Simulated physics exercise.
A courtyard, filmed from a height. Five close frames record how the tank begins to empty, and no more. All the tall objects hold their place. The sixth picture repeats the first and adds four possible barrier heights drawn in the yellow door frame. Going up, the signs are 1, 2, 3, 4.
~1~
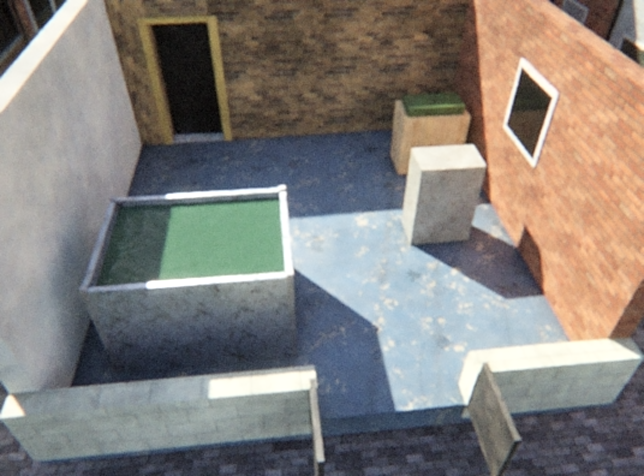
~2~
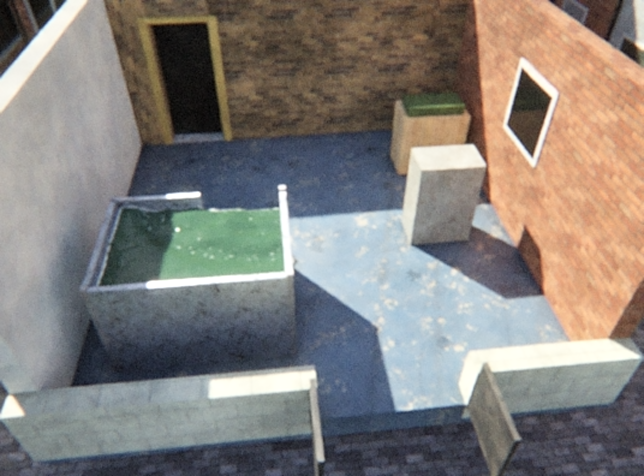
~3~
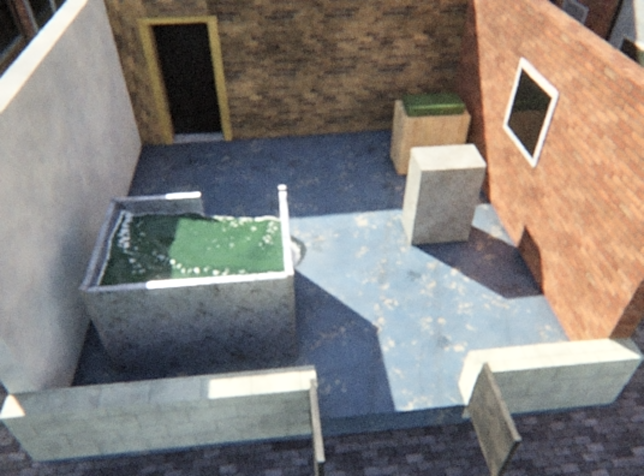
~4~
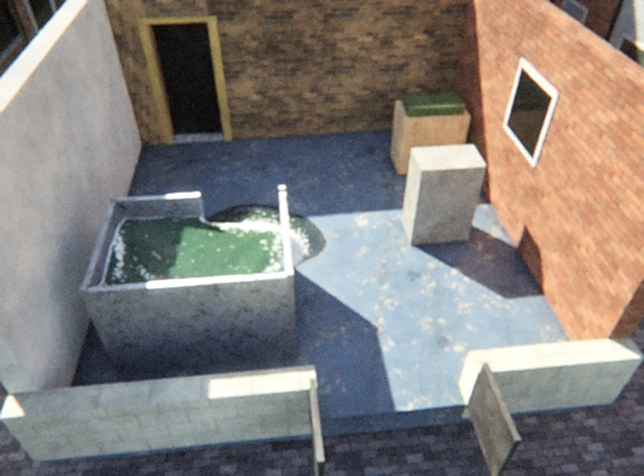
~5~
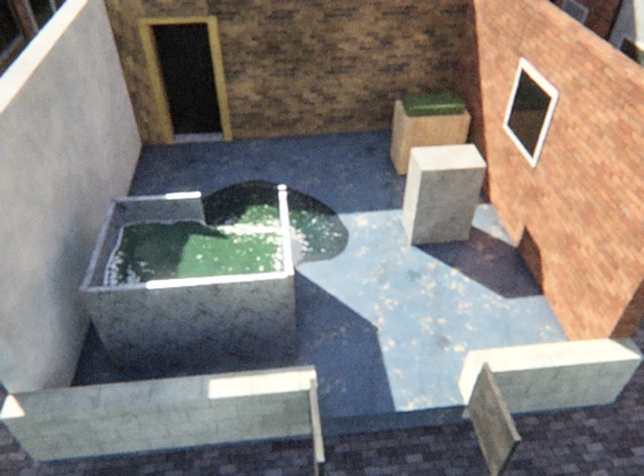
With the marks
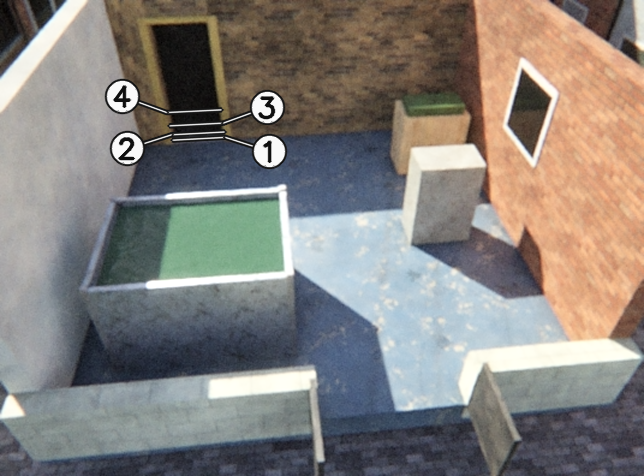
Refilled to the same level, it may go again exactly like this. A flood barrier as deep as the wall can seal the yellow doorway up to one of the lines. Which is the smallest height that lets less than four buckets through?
3 is the one.
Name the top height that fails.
Height 2.
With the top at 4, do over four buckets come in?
No.
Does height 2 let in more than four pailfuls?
Yes, it does.
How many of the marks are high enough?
Two of them.
On the marked copy, 1 at (199, 138); 2 at (198, 133); 3 at (196, 124); 4 at (194, 111); from the bottom up 1, 2, 3, 4.
For height 1, dozens of bucketfuls pour in.
For height 2, some 15 bucketfuls get in.
For height 3, a bucket or two gets in.
For height 4, nothing gets over.
